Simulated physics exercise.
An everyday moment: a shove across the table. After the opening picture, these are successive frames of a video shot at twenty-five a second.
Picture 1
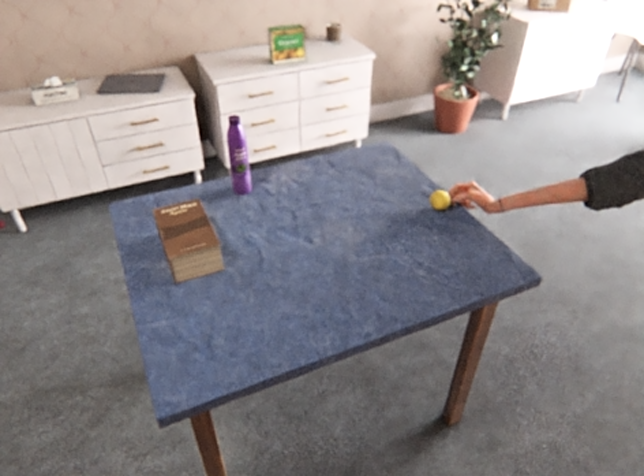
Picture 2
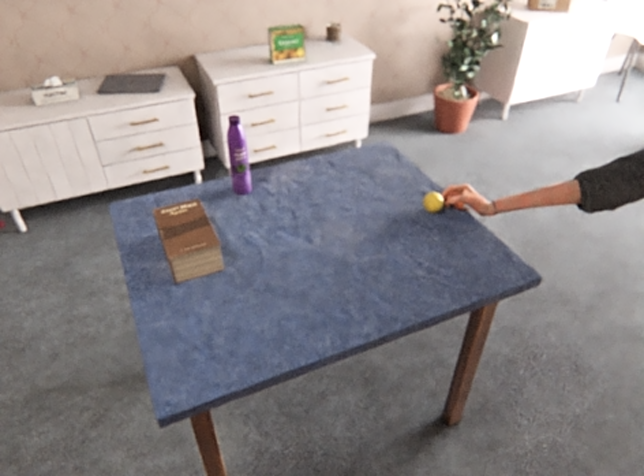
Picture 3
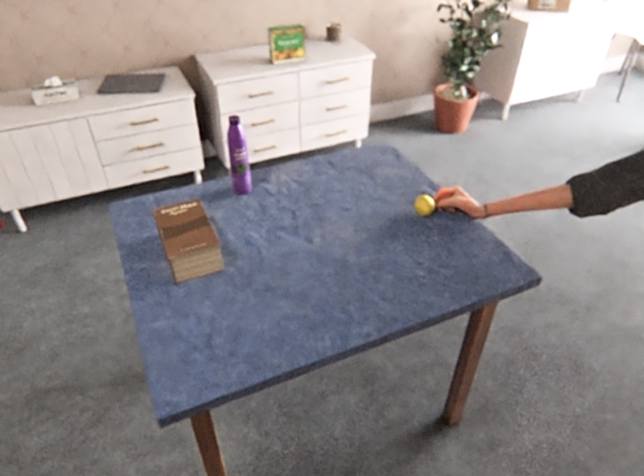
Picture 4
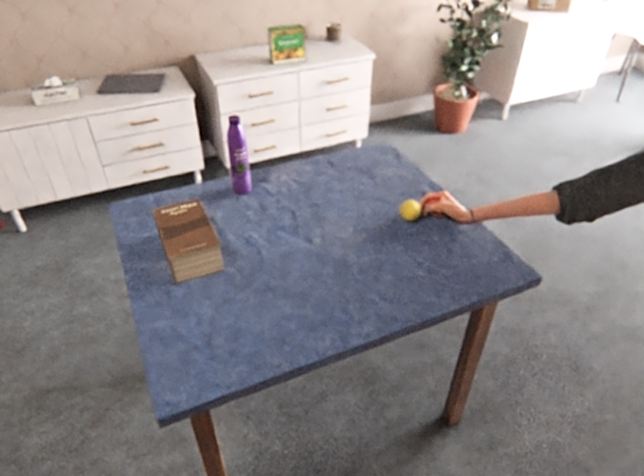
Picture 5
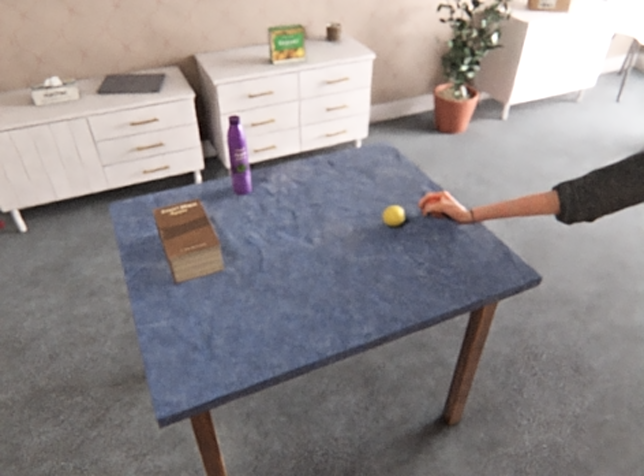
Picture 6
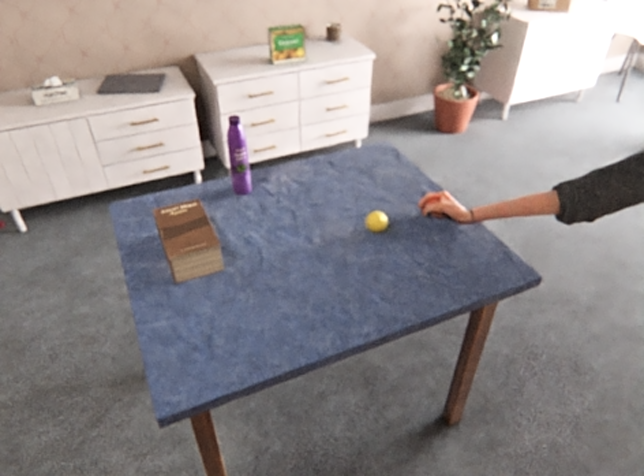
We see a hand push a yellow lemon leftward from the right side of a blue table, then stay back as the lemon moves farther across the surface, while a purple bottle and a brown book remain still.
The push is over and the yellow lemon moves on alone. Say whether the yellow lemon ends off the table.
The yellow lemon goes over the edge.
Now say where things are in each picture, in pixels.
Under the hand; yellow lemon (440, 200), in the first picture.
Under the hand; yellow lemon (433, 202), in the second picture.
Under the hand; yellow lemon (424, 205), in the third picture.
Yellow lemon (411, 210), in the fourth picture.
Yellow lemon (394, 216) moved about its own width, in the fifth picture.
Yellow lemon (376, 222) moved well along, in the sixth picture.
Then, 0.20 s later than the last frame, yellow lemon moved well along near (285, 254).
Then, 0.50 s later than the last frame, yellow lemon moved well along near (130, 307).
Then, 0.90 s later than the last frame, yellow lemon now off the table.
When it is over, off the table, yellow lemon.
